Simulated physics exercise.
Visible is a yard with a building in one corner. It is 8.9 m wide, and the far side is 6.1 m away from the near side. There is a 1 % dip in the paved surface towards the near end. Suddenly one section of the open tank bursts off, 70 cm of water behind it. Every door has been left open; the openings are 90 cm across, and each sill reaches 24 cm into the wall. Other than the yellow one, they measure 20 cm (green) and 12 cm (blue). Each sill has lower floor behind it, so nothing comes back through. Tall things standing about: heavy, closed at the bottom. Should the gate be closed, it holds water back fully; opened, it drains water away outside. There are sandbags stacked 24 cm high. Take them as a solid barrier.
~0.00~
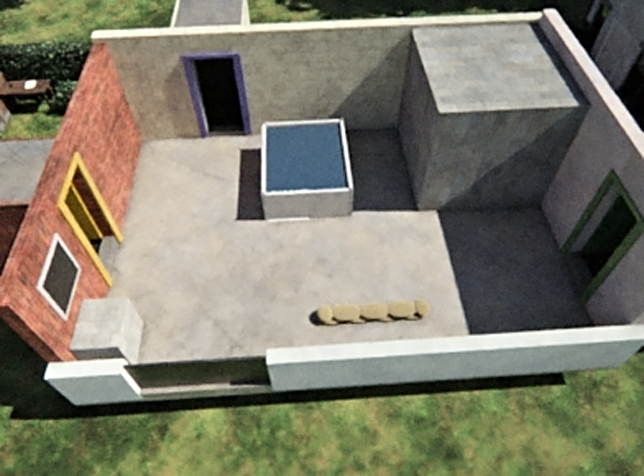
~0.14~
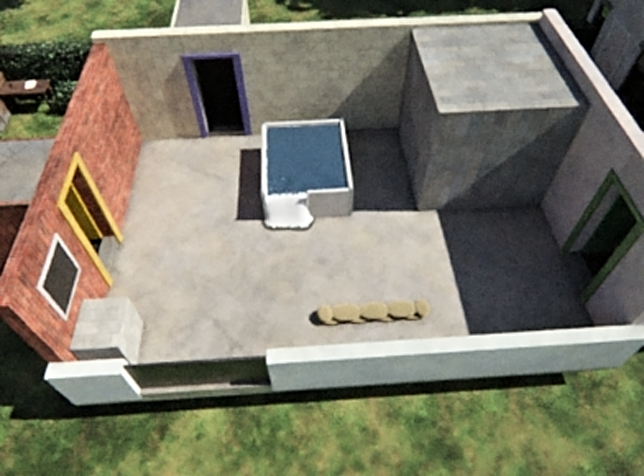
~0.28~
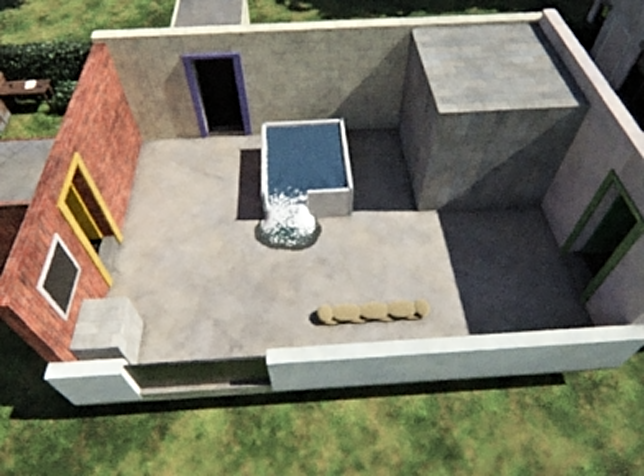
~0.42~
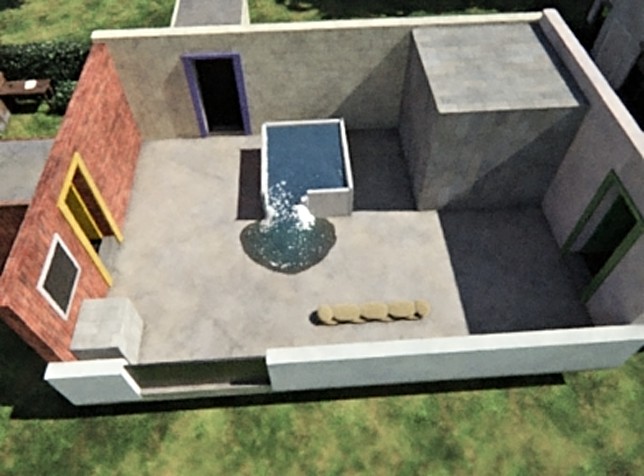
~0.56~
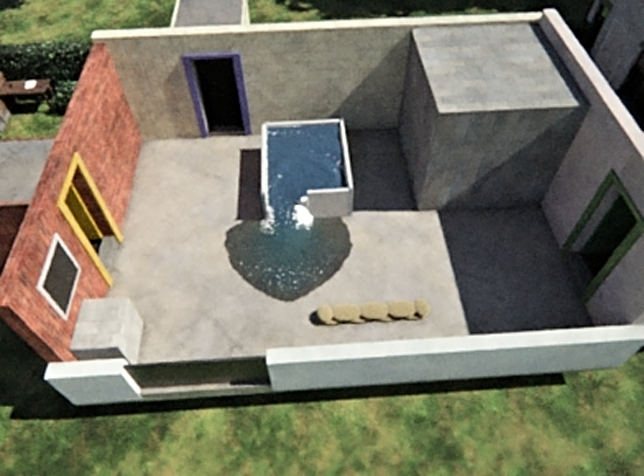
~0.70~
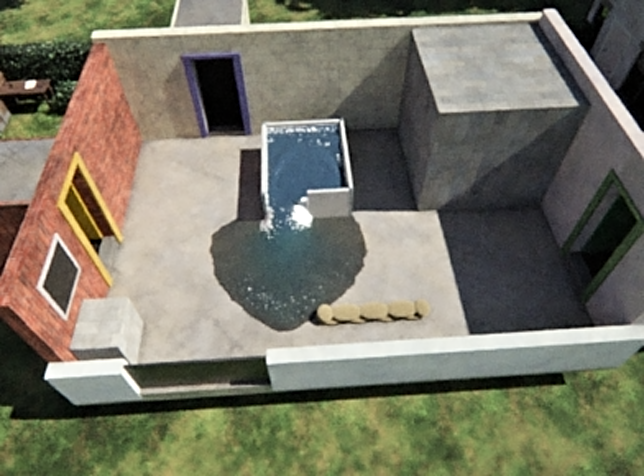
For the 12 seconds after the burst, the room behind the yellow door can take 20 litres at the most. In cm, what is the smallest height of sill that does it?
Roughly 6 cm high.
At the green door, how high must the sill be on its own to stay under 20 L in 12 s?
Green - roughly 6.5 cm.
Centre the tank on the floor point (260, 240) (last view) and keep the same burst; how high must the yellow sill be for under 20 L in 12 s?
A height near 5.0 cm.
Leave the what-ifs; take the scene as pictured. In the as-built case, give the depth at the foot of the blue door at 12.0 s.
You'd measure close to 5.5 cm there.
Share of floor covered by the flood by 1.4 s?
About 25 per cent.
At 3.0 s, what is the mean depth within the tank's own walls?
It averages near 33 cm.
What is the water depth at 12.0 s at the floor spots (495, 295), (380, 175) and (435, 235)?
Depth: About 6, 1, 5 cm.
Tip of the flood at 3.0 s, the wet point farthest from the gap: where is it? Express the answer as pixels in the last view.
Somewhere near the pixel (547, 315).
After 1.4 s water covers 25 % of the floor, deepest (38 cm) near (287, 223); it has not reached the yellow door.
After 3.0 s water covers 45 % of the floor, deepest (40 cm) near (121, 381); 2 cm at the yellow door, 0 litres in over its 25 cm sill.
After 12.0 s water covers 95 % of the floor, deepest (12 cm) near (459, 359); 5 cm at the yellow door, 0 litres in over its 25 cm sill.
At the yellow door as built, the water arrived by 2.6 s and peaked near 11 cm at 4.6 s.
Run again over the same 12 s with other heights there, 38 litres in over 5 cm, 12 litres over 7 cm. The limit of 20 litres is kept from about 6 cm up.
